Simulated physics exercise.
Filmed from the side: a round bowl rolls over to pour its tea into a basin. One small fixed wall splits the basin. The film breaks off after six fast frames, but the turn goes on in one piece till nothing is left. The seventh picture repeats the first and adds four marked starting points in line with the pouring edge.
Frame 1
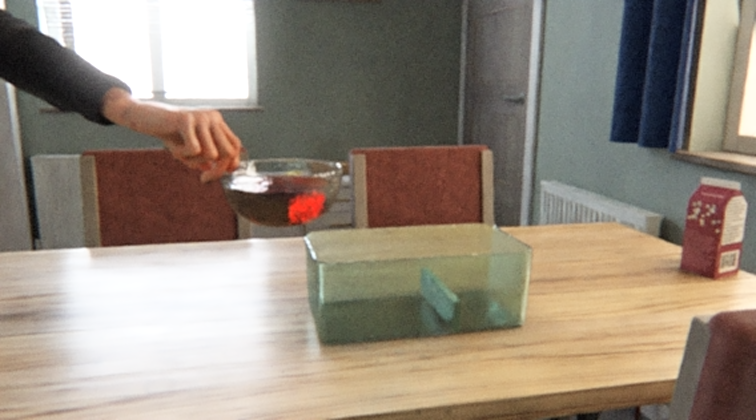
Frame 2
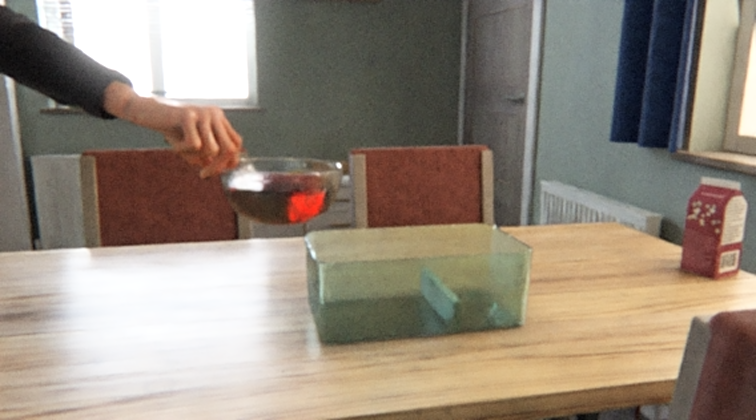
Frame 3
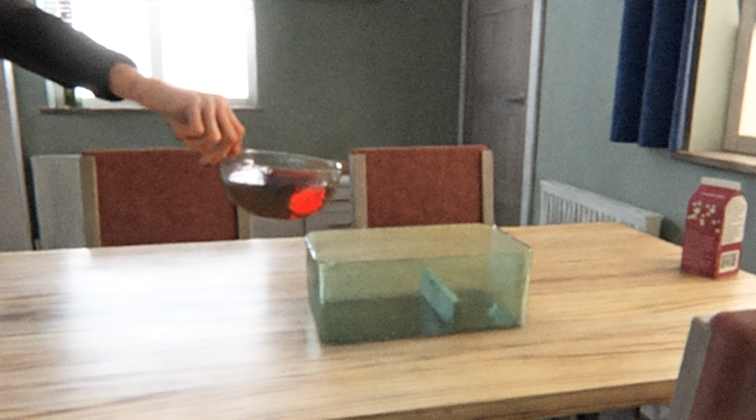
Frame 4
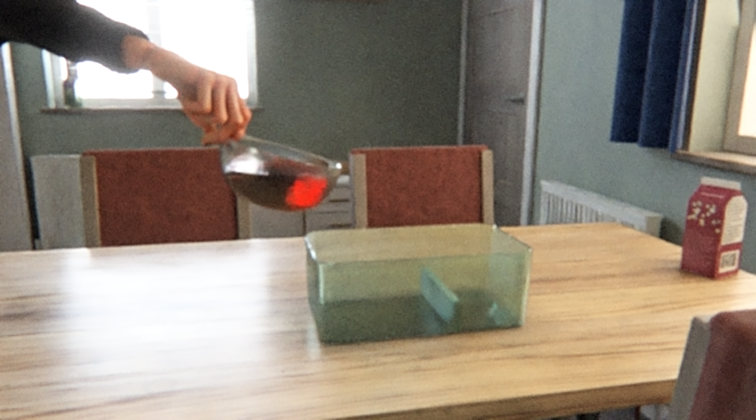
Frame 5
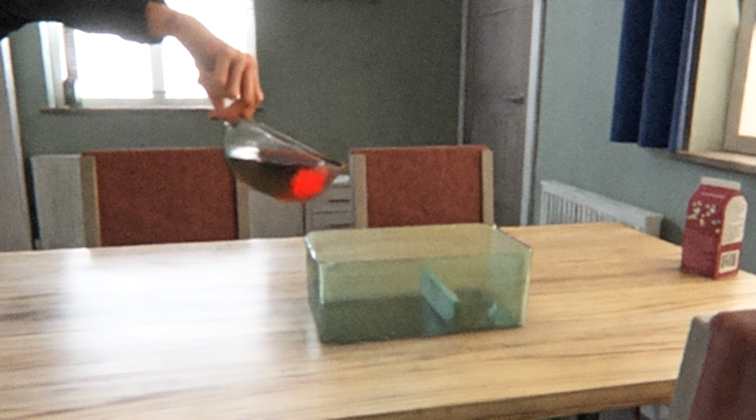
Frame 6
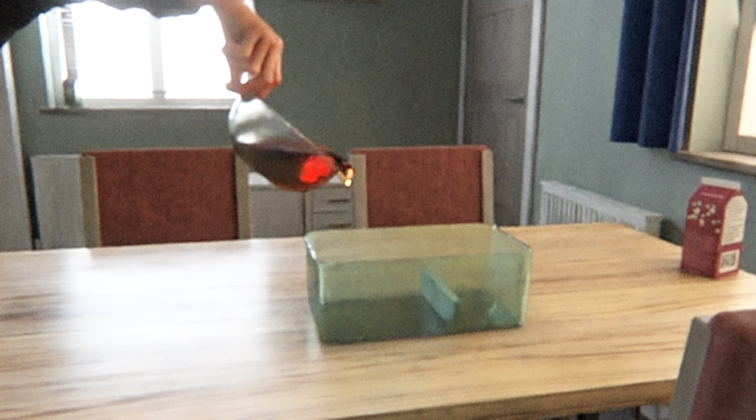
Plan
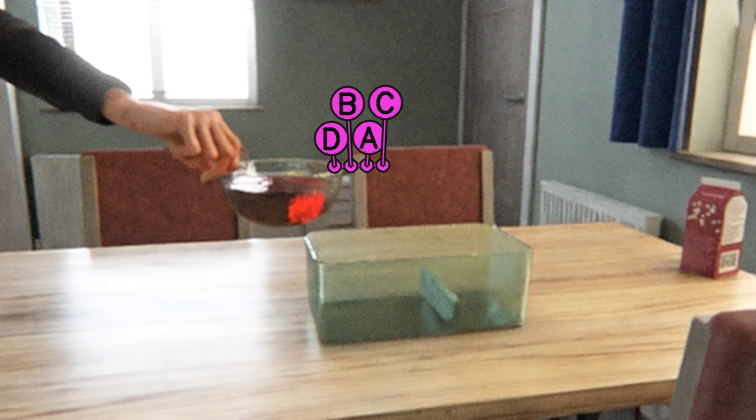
A round glass bowl of dark tea, held by a hand above a clear greenish basin on a wooden table, tilted steadily to the right until the tea just began to slip over its lip.
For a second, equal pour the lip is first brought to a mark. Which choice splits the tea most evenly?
Spot A.
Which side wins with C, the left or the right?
The right one.
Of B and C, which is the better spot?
C.
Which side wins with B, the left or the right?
The left one.
On the marked copy, A at (366, 165); B at (350, 165); C at (382, 165); D at (334, 166).
If A is chosen, about 50 % ends left of the wall and 47 % right of it; 3 % is lost outside.
If B is chosen, about 81 % ends left of the wall and 15 % right of it; 4 % is lost outside.
If C is chosen, about 26 % ends left of the wall and 70 % right of it; 4 % is lost outside.
If D is chosen, about 93 % ends left of the wall and 5 % right of it.
